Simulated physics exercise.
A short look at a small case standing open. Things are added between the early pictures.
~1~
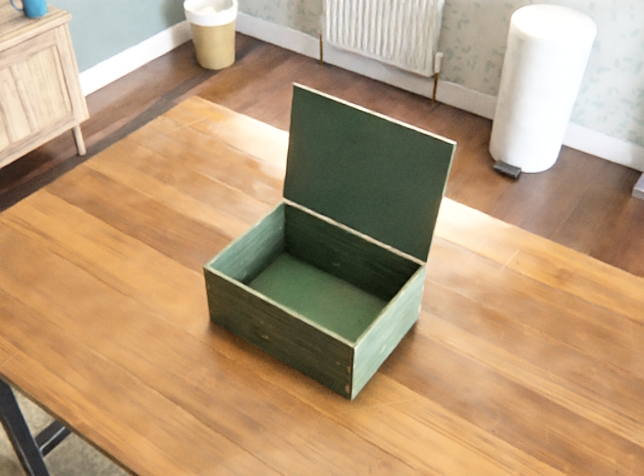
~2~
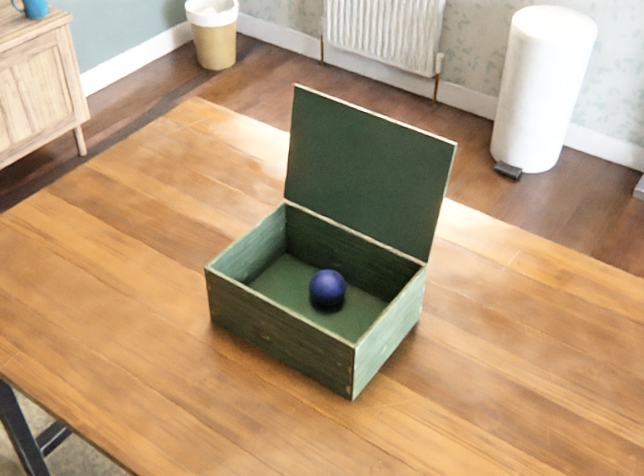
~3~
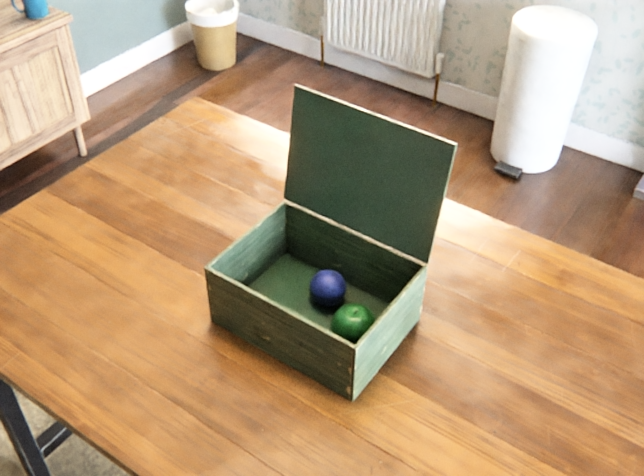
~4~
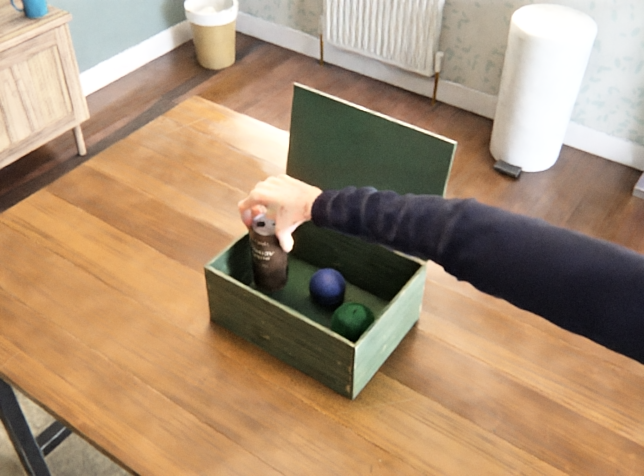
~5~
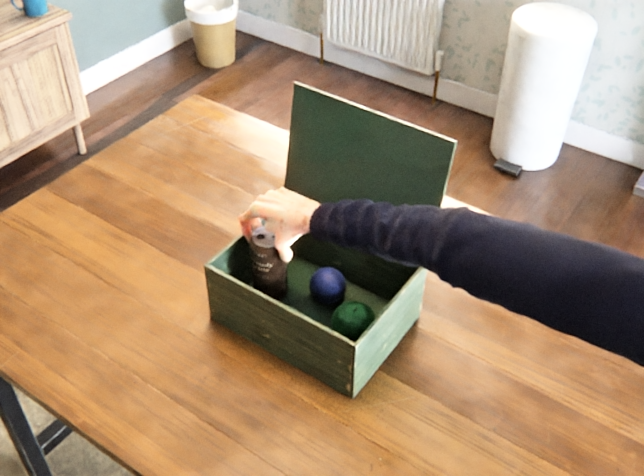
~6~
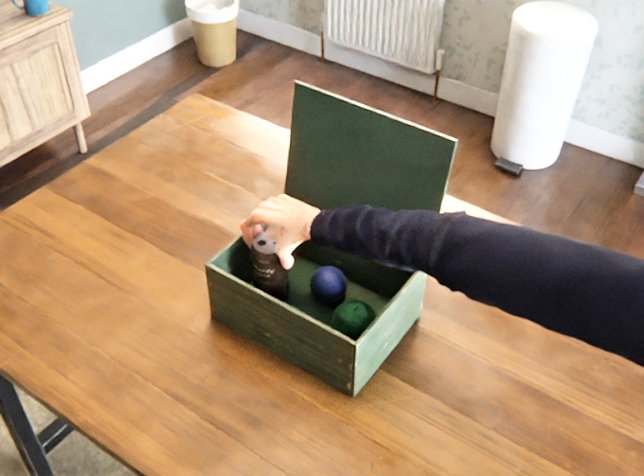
On a wooden table, an open green box was empty, then held a blue ball and a green apple-like object, before a hand from the right lowered a brown can into its left side.
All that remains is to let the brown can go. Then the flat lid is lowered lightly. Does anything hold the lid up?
Here the lid stays ajar.
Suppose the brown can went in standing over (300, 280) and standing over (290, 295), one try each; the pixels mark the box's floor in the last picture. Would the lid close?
First try: It is held up; second try: It will not close.
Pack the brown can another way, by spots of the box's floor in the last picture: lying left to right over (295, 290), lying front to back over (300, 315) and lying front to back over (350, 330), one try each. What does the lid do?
First try: It shuts flat; second try: It shuts flat; third try: It sits on the rim.
Then, 1.30 s past the last view, lid 84° above the rim.
Then, 1.70 s past the last view, lid 48° above the rim.
Then, 1.90 s past the last view, lid 17° above the rim.
Finally, lid 9° above the rim; all 3 still in place. Final places as the last picture's camera would see them, brown can near (270, 272).
